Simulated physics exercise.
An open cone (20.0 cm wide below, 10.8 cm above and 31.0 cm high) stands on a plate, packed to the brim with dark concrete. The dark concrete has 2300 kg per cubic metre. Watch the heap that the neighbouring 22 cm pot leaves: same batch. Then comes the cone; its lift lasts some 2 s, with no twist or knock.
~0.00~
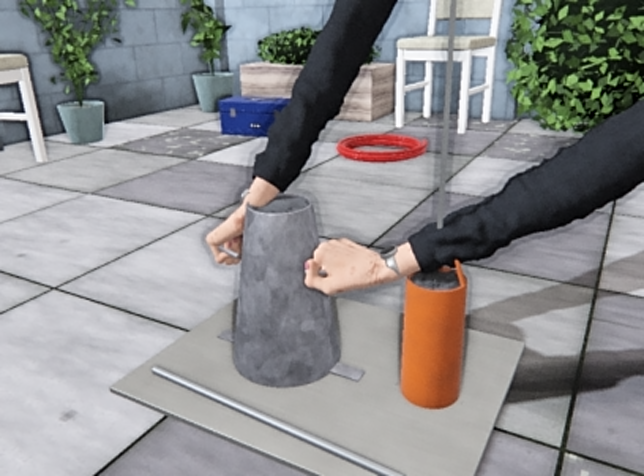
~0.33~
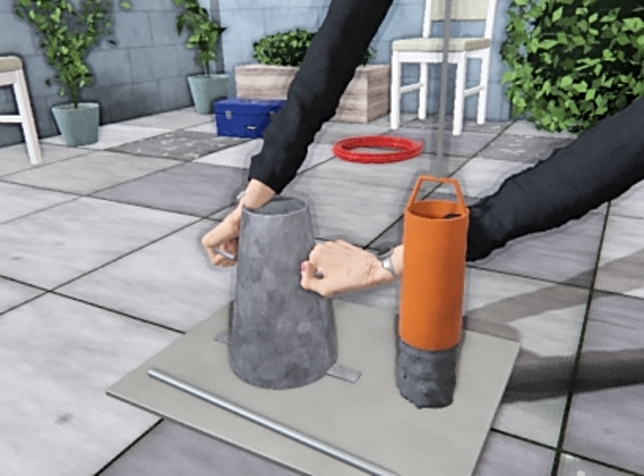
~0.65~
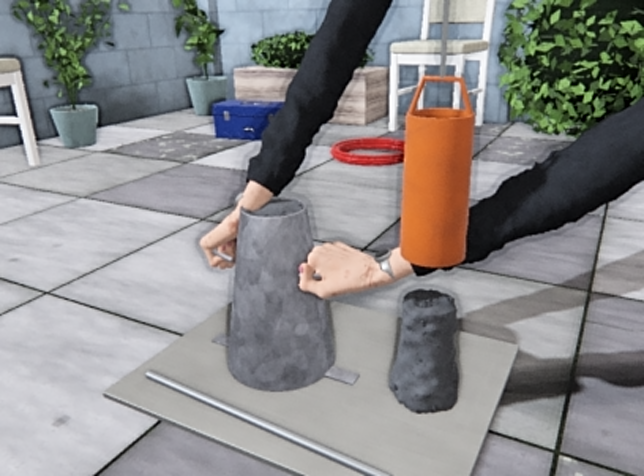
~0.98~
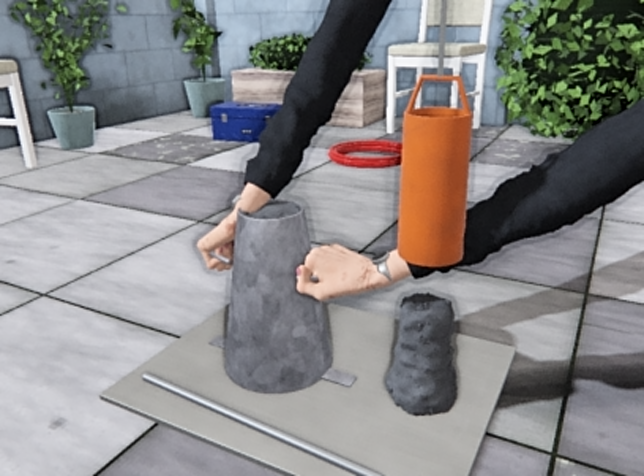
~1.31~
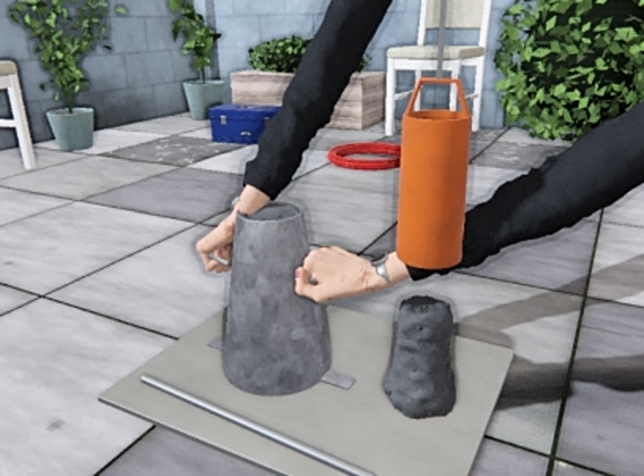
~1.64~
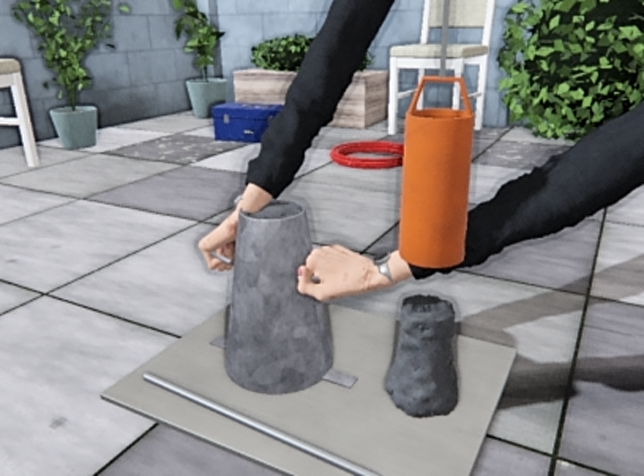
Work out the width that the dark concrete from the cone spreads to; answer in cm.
Expect roughly 22 cm.
After 2.1 s, the cone is up 6.4 cm; the dark concrete has come down 2.4 cm to 29 cm and is 21 cm wide.
After 2.6 s, the cone is up 18 cm; the dark concrete has come down 3.9 cm to 27 cm and is 22 cm wide.
After 3.1 s, the cone is up 31 cm; the dark concrete has come down 4.0 cm to 27 cm and is 22 cm wide.
After 3.7 s, the cone is clear; the dark concrete has come down 4.1 cm to 27 cm and is 22 cm wide.
After 4.3 s, at rest, the cone is clear; the dark concrete has come down 4.1 cm to 27 cm and is 23 cm wide.
